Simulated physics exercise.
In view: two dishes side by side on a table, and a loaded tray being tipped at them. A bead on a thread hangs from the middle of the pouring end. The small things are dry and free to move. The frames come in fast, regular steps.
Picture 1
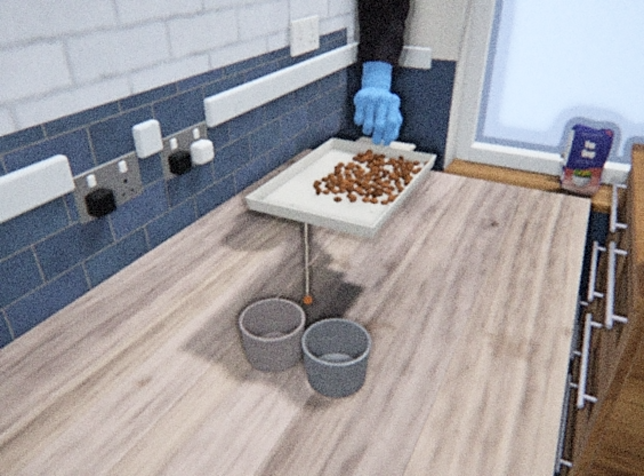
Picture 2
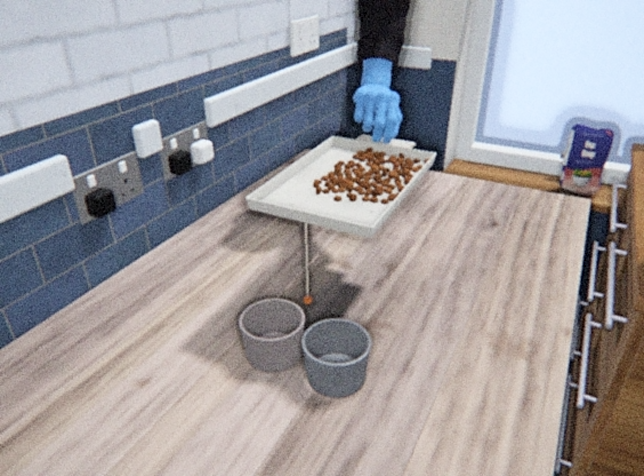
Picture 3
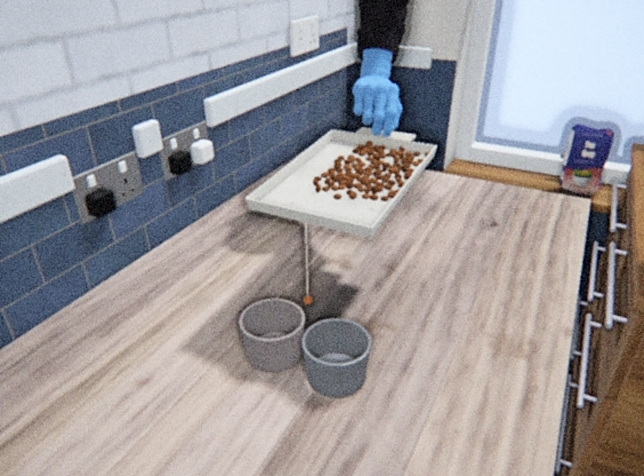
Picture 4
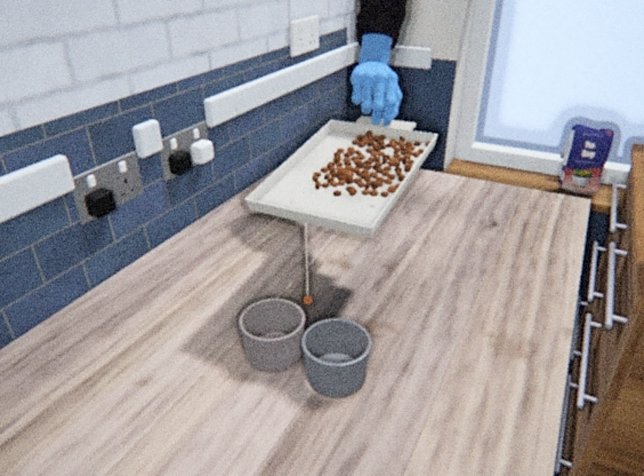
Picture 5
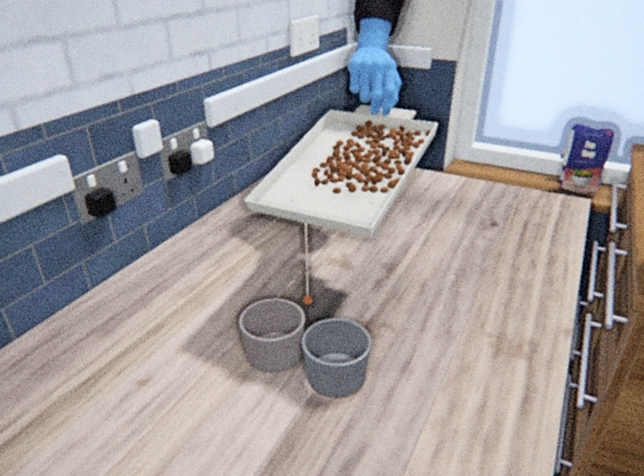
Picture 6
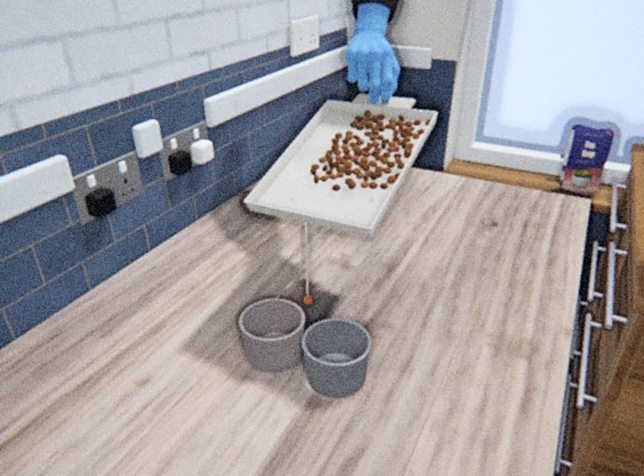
A blue-gloved hand holds a pale tray of brown kibble over a wood-grain kitchen counter, seen from above at an angle, with blue and white wall tiles to the left. Two small grey dishes sit side by side below, near an orange bead hanging on a thread. The hand gradually lifts the tray's far end, steepening its tilt, while the dishes and camera stay still.
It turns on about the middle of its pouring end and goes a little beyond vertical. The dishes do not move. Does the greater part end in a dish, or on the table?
In the dishes lies more than half of it.
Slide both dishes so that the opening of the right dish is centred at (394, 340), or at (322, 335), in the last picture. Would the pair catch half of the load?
At the first place the smaller part, at the second most of it.
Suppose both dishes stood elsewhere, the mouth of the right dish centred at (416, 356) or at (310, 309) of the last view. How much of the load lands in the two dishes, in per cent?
About 10 and 10 per cent.
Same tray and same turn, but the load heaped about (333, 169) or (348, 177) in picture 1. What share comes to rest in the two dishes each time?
Near 60 % and 60 %.
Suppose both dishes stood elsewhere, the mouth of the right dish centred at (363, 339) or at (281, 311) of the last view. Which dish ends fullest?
The first try: The left one. The second: The dish on the right.
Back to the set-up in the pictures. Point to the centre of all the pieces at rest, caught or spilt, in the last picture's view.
Close to (277, 358).
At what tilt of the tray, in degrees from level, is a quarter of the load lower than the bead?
Roughly 80°.
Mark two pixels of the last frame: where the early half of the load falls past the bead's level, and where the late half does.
First near (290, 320), later near (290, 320).
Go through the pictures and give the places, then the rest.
In the first frame, corners of the pouring end at (249, 197) and (371, 225), level; middle of the load at (368, 176), bits of dog kibble; left dish at (256, 352); right dish at (322, 377); bead on its thread at (308, 300).
In the second frame, corners of the pouring end at (249, 197) and (371, 225), level; middle of the load at (368, 174).
In the third frame, corners of the pouring end at (249, 198) and (371, 226), tipped barely, level across its low end; middle of the load at (368, 169).
In the fourth frame, corners of the pouring end at (248, 198) and (370, 226), tipped a little, level across its low end; middle of the load at (368, 163).
In the fifth frame, corners of the pouring end at (248, 199) and (370, 226), tipped a little, level across its low end; middle of the load at (367, 156).
In the sixth frame, corners of the pouring end at (247, 200) and (369, 226), tipped clearly, level across its low end; middle of the load at (366, 149); left dish at (256, 352); right dish at (322, 377).
Soon after the last picture, tray tipped steeply; most on the tray; a small part in the air.
A little later, tray tipped past a quarter turn; about half on the tray; a small part in the right dish; a small part in the left dish; about a quarter outside both; a small part in the air.
Later still, tray tipped past a quarter turn; about a quarter in the right dish; about a third in the left dish; about a third outside both.
At rest, tray tipped past a quarter turn; about a quarter in the right dish; about a third in the left dish; about a third outside both.
